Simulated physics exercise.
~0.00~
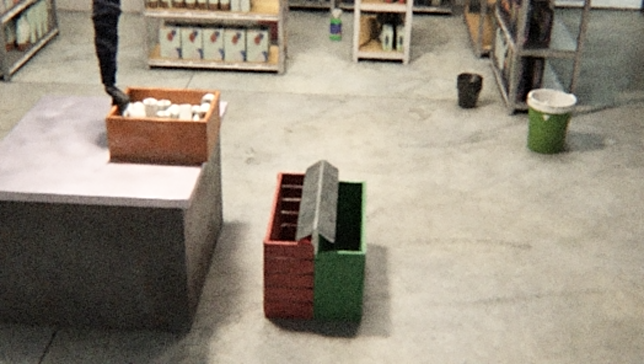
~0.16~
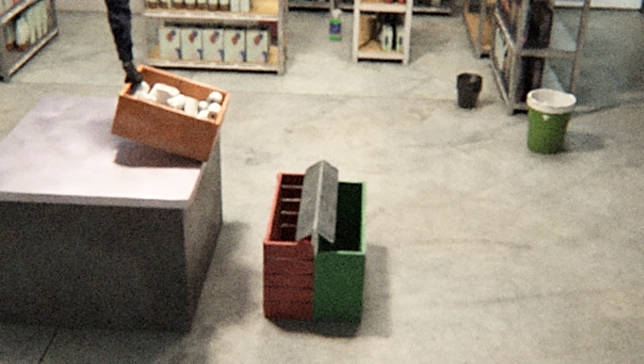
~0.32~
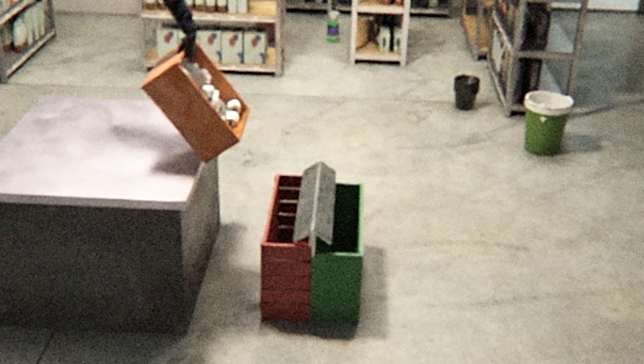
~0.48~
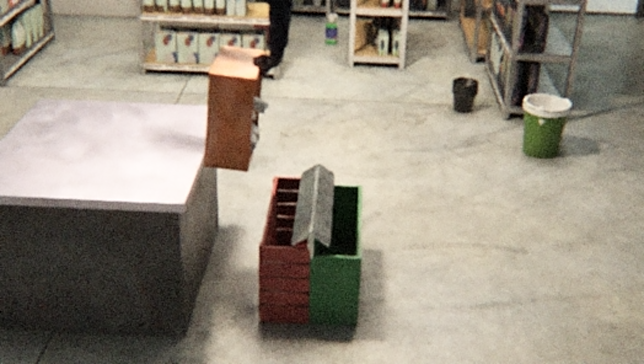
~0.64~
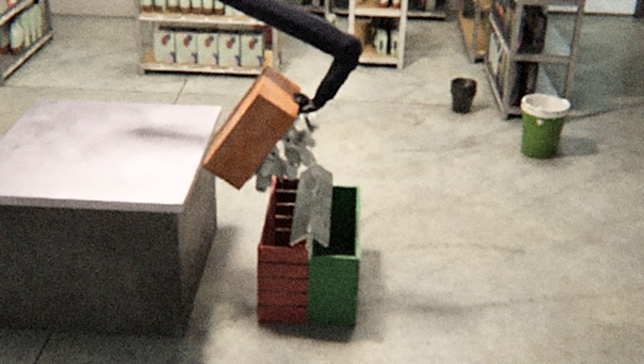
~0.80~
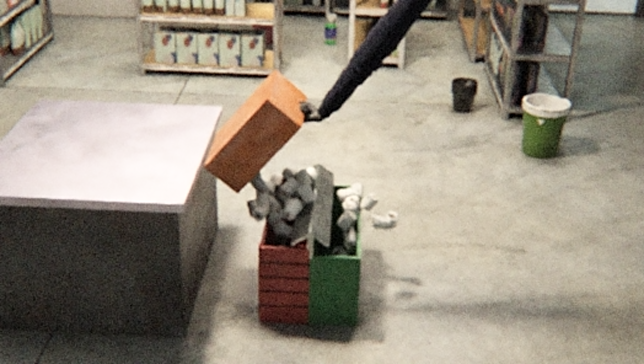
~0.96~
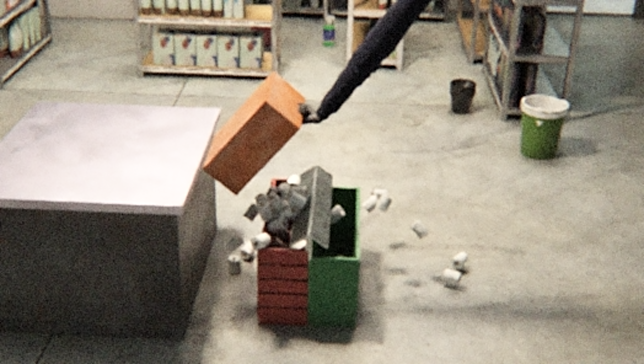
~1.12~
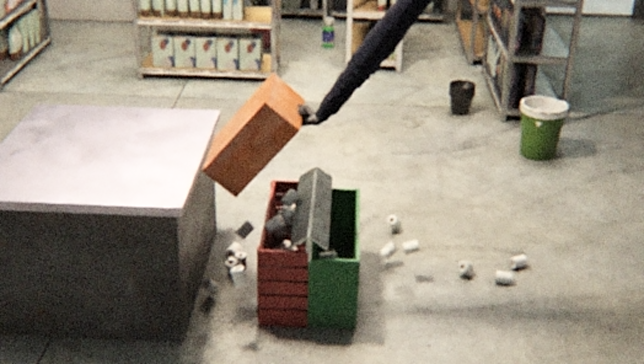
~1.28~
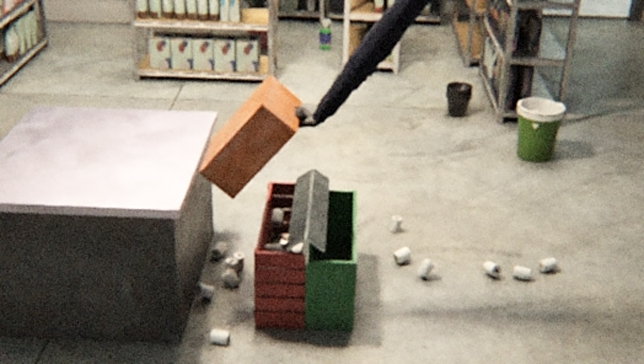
In a concrete-floored storeroom with shelves along the back, seen from above by a slightly swaying camera, an orange tote of loose white rolls sits at the right edge of a grey bench. Beside the bench stand a red tub and, to its right, a green tub, with a grey ridge over the divide. A dark mechanical arm tips the tote rightward over the bench edge until it hangs mouth down. The rolls pour onto the ridge, most dropping into the red tub. Others bounce out and roll across the floor, ending scattered on both sides while the tote stays tilted.
